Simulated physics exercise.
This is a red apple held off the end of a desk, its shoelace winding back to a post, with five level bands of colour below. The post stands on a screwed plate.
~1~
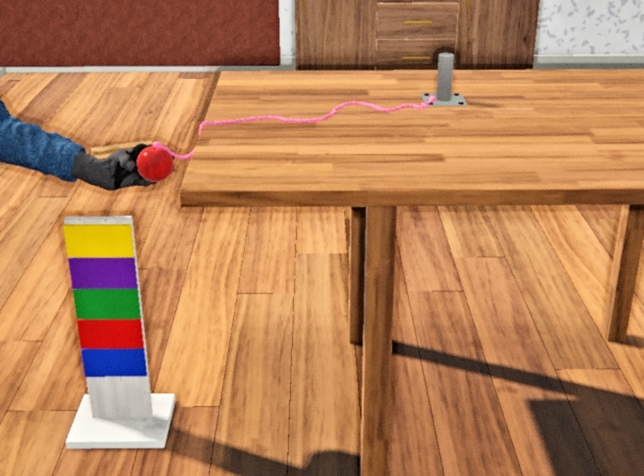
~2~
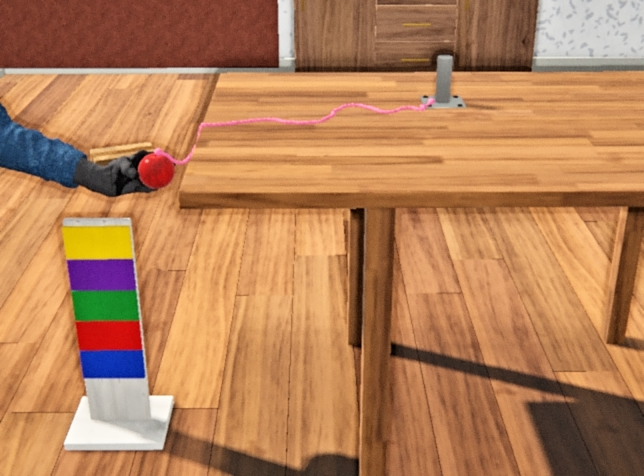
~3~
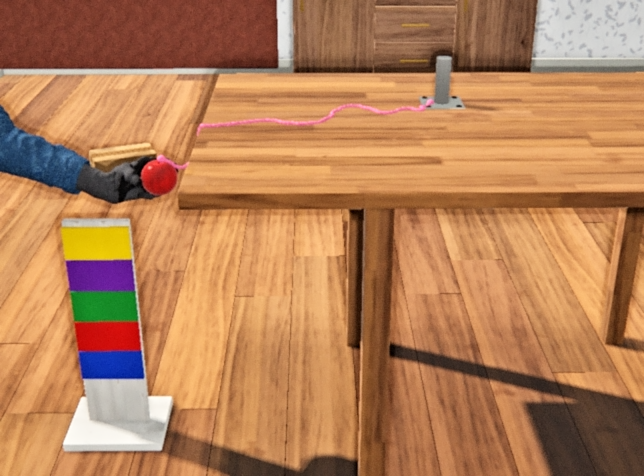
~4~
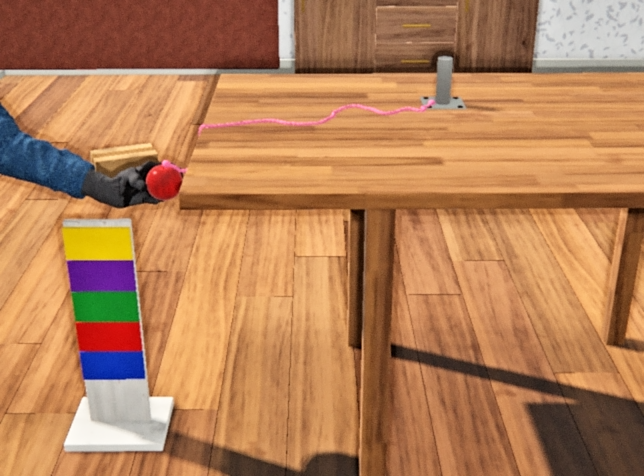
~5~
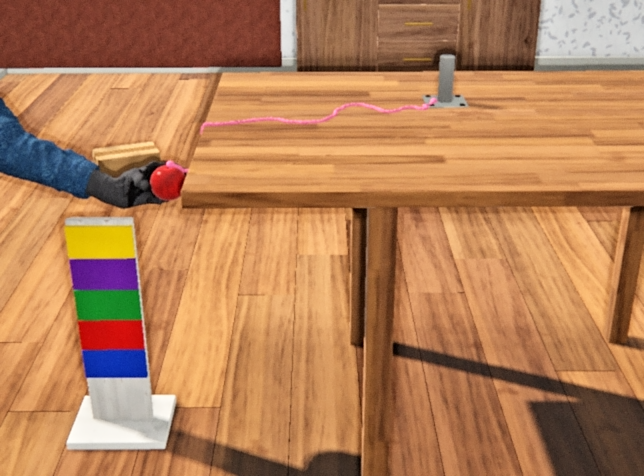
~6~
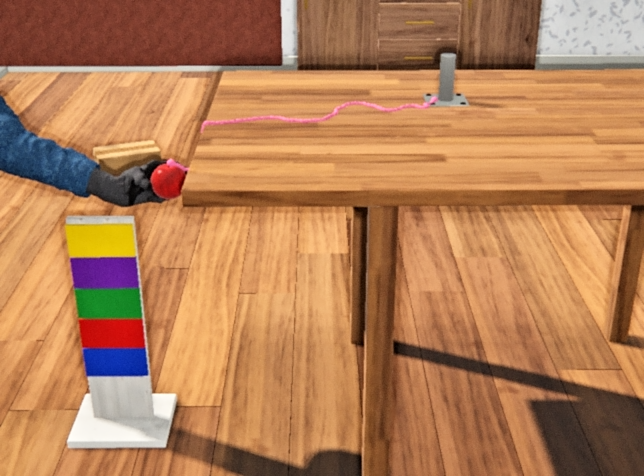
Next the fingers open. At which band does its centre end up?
At purple.
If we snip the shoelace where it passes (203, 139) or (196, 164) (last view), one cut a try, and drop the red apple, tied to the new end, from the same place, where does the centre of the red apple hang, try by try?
About (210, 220) and (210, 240).
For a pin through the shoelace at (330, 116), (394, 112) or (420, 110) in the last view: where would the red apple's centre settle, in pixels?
In that order: (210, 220), (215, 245) and (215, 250).
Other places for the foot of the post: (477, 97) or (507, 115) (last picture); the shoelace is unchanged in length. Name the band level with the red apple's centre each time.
One after the other, yellow; yellow.
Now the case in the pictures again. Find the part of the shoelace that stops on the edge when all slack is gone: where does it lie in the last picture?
At (274, 118), roughly.
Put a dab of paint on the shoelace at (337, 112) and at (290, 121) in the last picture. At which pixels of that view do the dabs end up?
About (284, 113), and the other about (224, 118).
Soon after, apple near (217, 263); level with purple.
Then, apple near (206, 266); level with purple.
At rest, apple near (211, 267); level with purple. Its centre hangs level with the purple band.
